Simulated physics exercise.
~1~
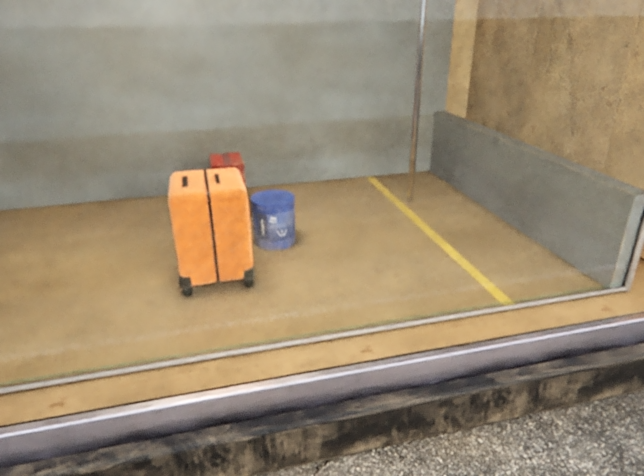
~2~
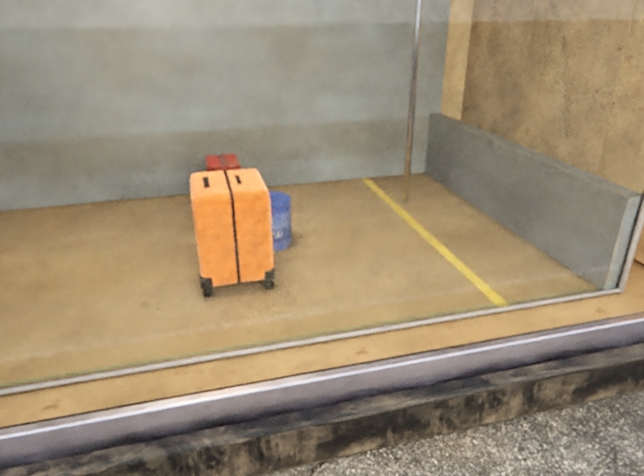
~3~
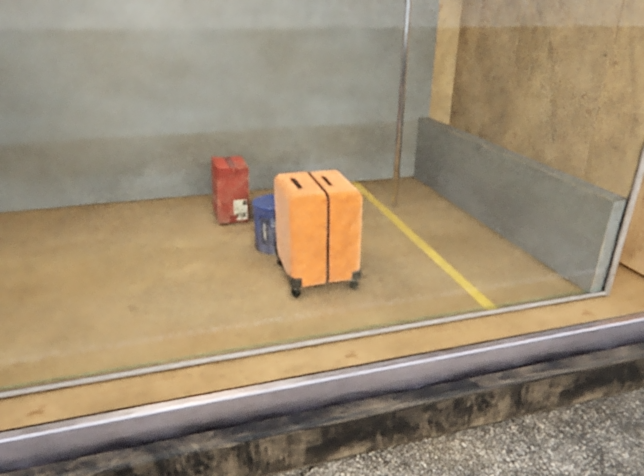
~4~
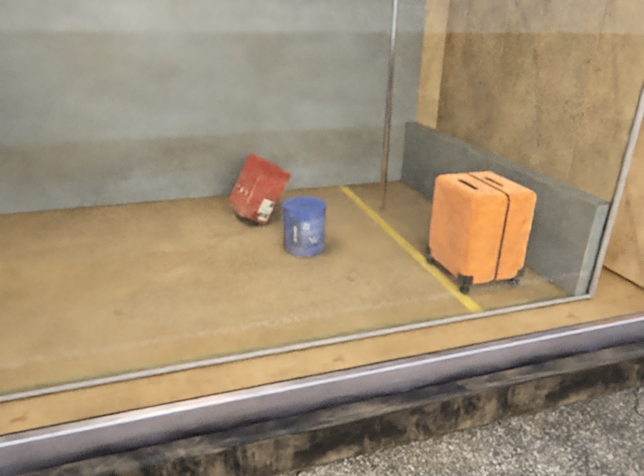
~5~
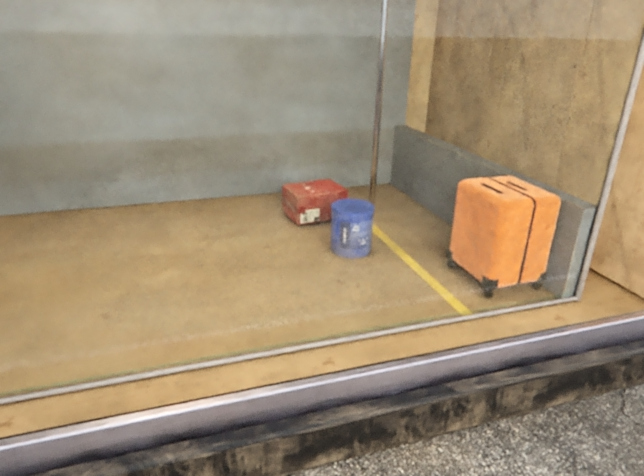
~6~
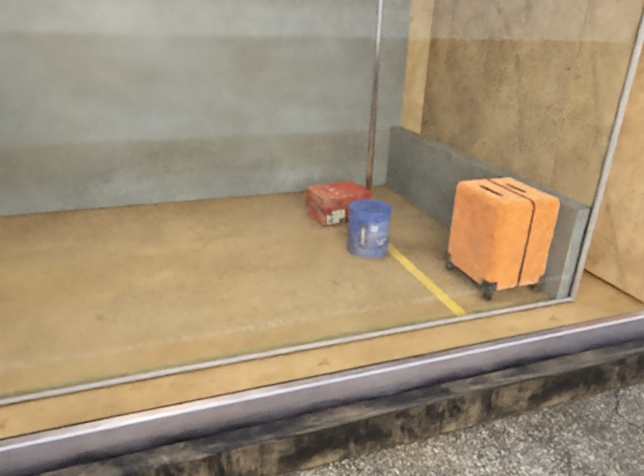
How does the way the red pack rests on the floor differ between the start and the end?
At the start the red pack stands upright, and by the end it is lying on its side.
